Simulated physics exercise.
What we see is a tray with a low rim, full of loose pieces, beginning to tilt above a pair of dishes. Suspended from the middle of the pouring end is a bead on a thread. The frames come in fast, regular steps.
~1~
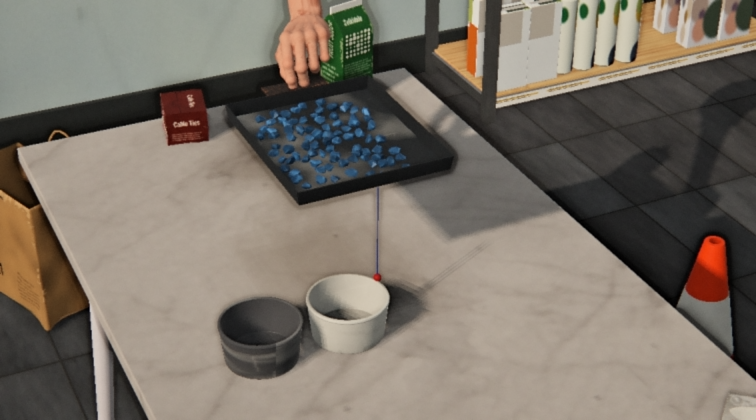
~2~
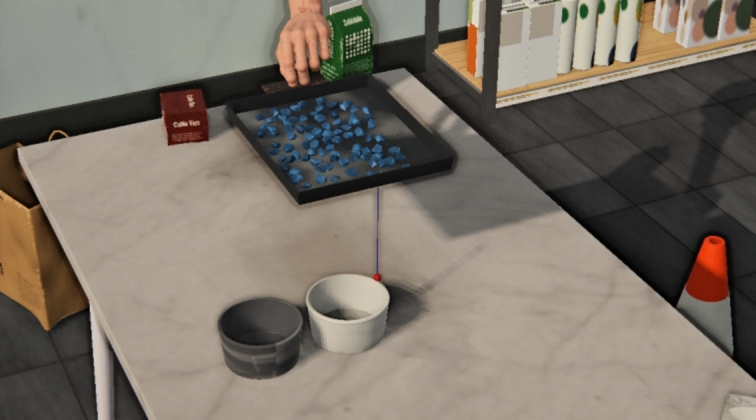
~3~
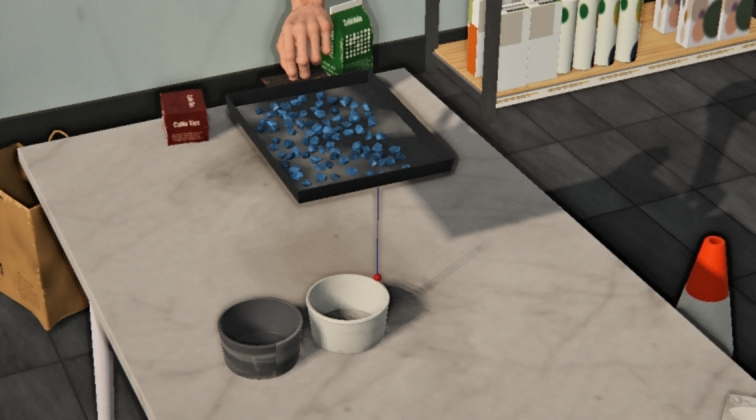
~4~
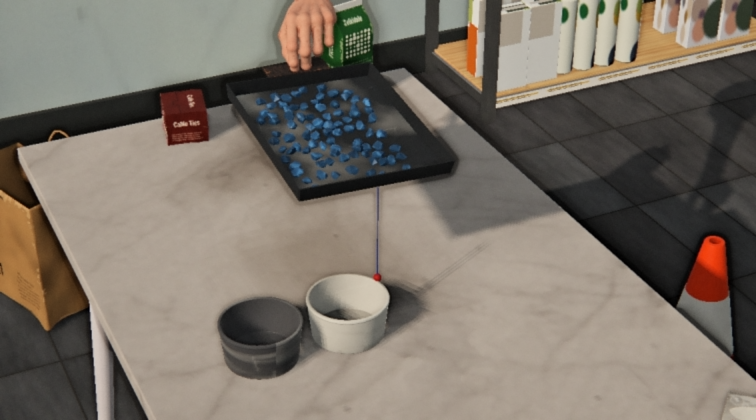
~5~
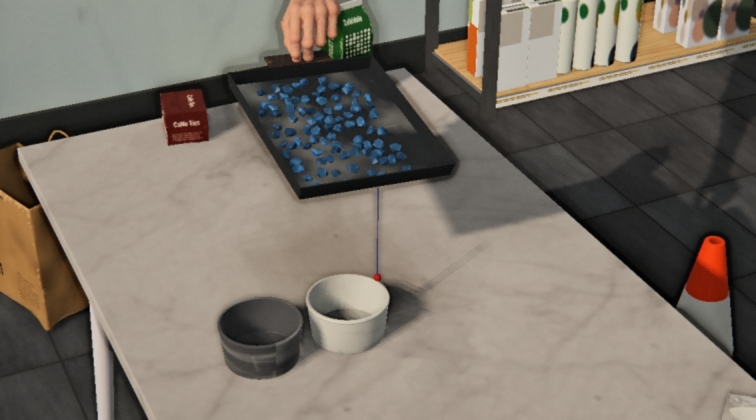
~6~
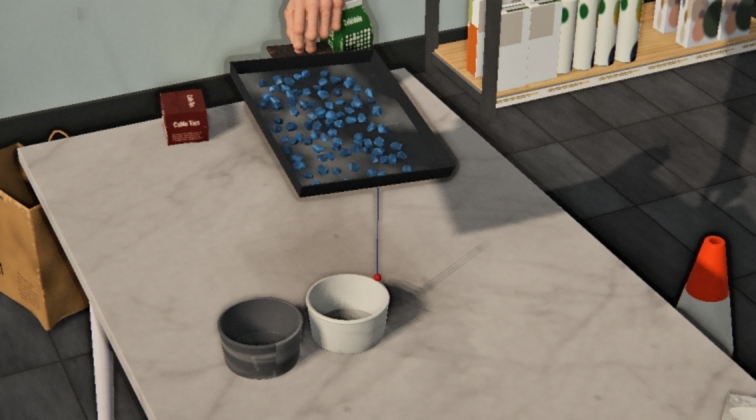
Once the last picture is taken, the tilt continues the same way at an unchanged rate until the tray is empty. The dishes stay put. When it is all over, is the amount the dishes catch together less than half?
Yes, they hold less than half.
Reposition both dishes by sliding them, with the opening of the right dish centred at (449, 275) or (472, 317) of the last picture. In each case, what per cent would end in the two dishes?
Trial 1 about 90 %, trial 2 about 0 %.
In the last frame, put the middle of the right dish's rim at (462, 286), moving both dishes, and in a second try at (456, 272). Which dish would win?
For the two places in order: The rightward one, the rightward one.
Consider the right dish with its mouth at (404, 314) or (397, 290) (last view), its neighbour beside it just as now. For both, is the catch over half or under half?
Short of half and then Short of half.
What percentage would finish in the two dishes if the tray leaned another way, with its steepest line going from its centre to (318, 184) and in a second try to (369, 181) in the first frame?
So it's 60 percent with the first slope and 20 percent with the other.
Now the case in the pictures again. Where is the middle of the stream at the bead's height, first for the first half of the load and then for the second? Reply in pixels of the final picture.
It goes through near (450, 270) first, then near (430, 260).
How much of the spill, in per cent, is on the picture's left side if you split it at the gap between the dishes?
Left share: Close to 0 %.
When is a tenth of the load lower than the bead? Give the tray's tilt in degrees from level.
It has tipped about 75 degrees.
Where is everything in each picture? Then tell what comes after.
The first frame shows corners of the pouring end at (299, 191) and (451, 155), level; middle of the load at (327, 141), aquarium stones; left dish at (276, 358); right dish at (365, 333); bead on its thread at (377, 277).
The second frame shows corners of the pouring end at (299, 191) and (451, 156), level; middle of the load at (327, 140).
The third frame shows corners of the pouring end at (300, 190) and (451, 157), tipped barely, lowest at the right corner; middle of the load at (328, 137).
The fourth frame shows corners of the pouring end at (301, 188) and (452, 160), tipped a little, lowest at the right corner; middle of the load at (328, 132).
The fifth frame shows corners of the pouring end at (302, 186) and (452, 162), tipped a little, lowest at the right corner; middle of the load at (329, 127).
The sixth frame shows corners of the pouring end at (303, 185) and (453, 164), tipped clearly, lowest at the right corner; middle of the load at (330, 123); left dish at (276, 358); right dish at (365, 333).
Soon after the last picture, tray tipped steeply; nearly all on the tray; a stray few in the air.
A little later, tray tipped right over; about two thirds on the tray; about a quarter outside both; a small part in the air.
Later still, tray tipped past a quarter turn; all outside both.
At rest, tray tipped past a quarter turn; none in the left dish; none in the right dish; all outside both.
